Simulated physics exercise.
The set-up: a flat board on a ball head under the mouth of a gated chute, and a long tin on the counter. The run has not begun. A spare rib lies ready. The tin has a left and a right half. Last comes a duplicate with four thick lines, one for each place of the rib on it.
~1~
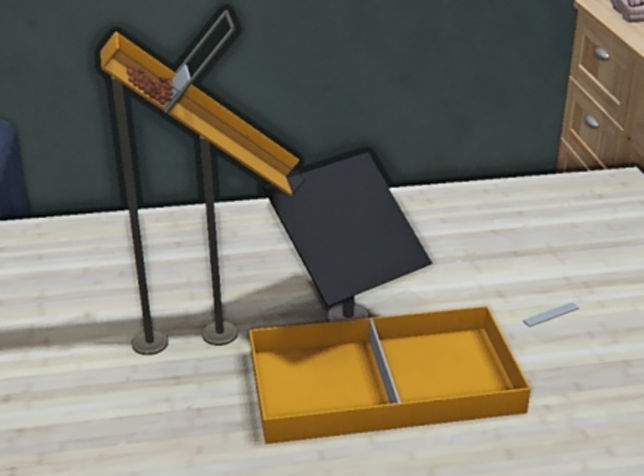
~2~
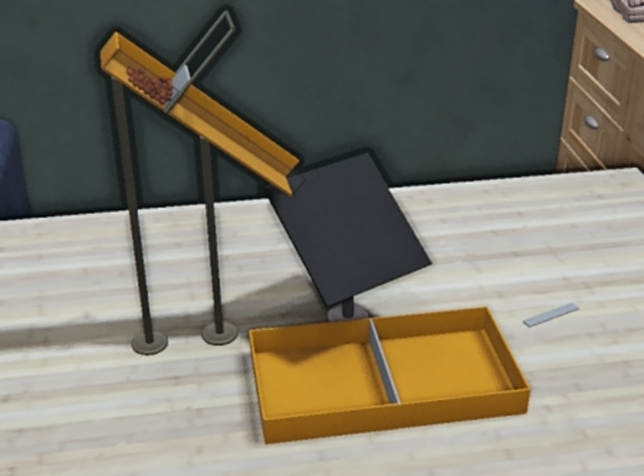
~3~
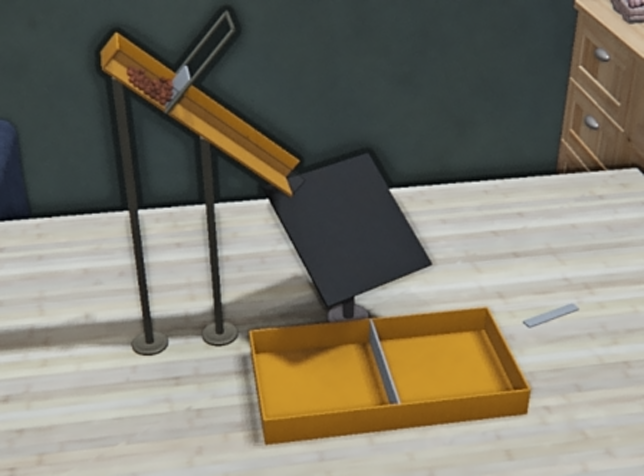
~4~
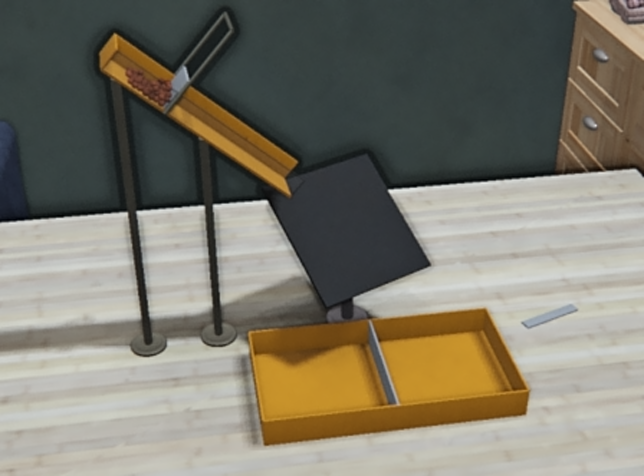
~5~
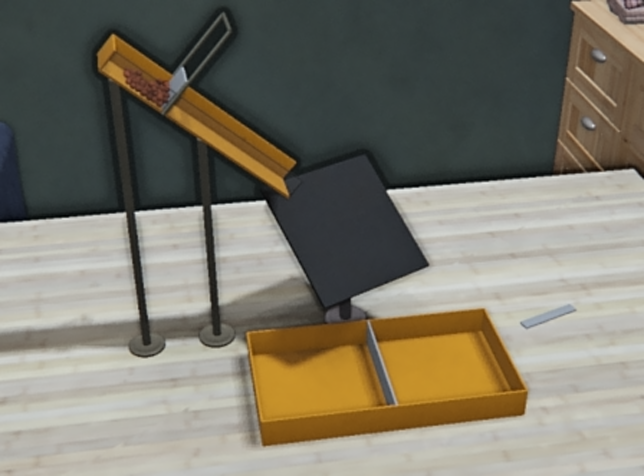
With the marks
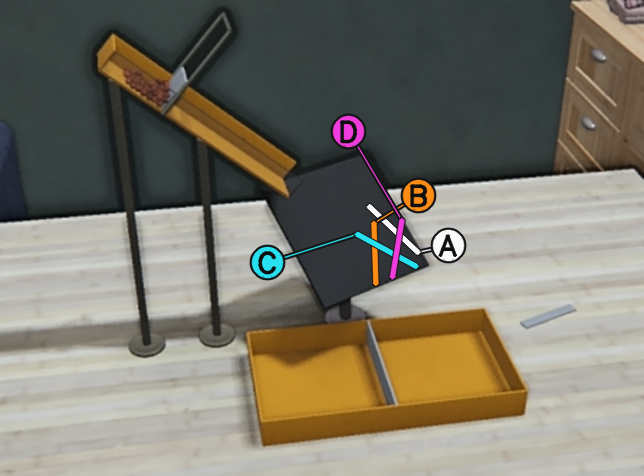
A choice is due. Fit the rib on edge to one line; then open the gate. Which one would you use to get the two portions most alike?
Line B does it best.
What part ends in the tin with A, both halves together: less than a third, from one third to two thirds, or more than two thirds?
More than two thirds.
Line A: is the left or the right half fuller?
More lands on the right.
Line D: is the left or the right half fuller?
The right half.
On the marked copy, line A from (369, 206) to (417, 252); line B from (373, 223) to (375, 283); line C from (357, 234) to (416, 266); line D from (401, 220) to (392, 276).
If A is chosen, of what is caught, none in the left half, all in the right.
If B is chosen, of what is caught, about half in the left half, about half in the right.
If C is chosen, of what is caught, a stray few in the left half, nearly all in the right.
If D is chosen, of what is caught, a small part in the left half, nearly all in the right.
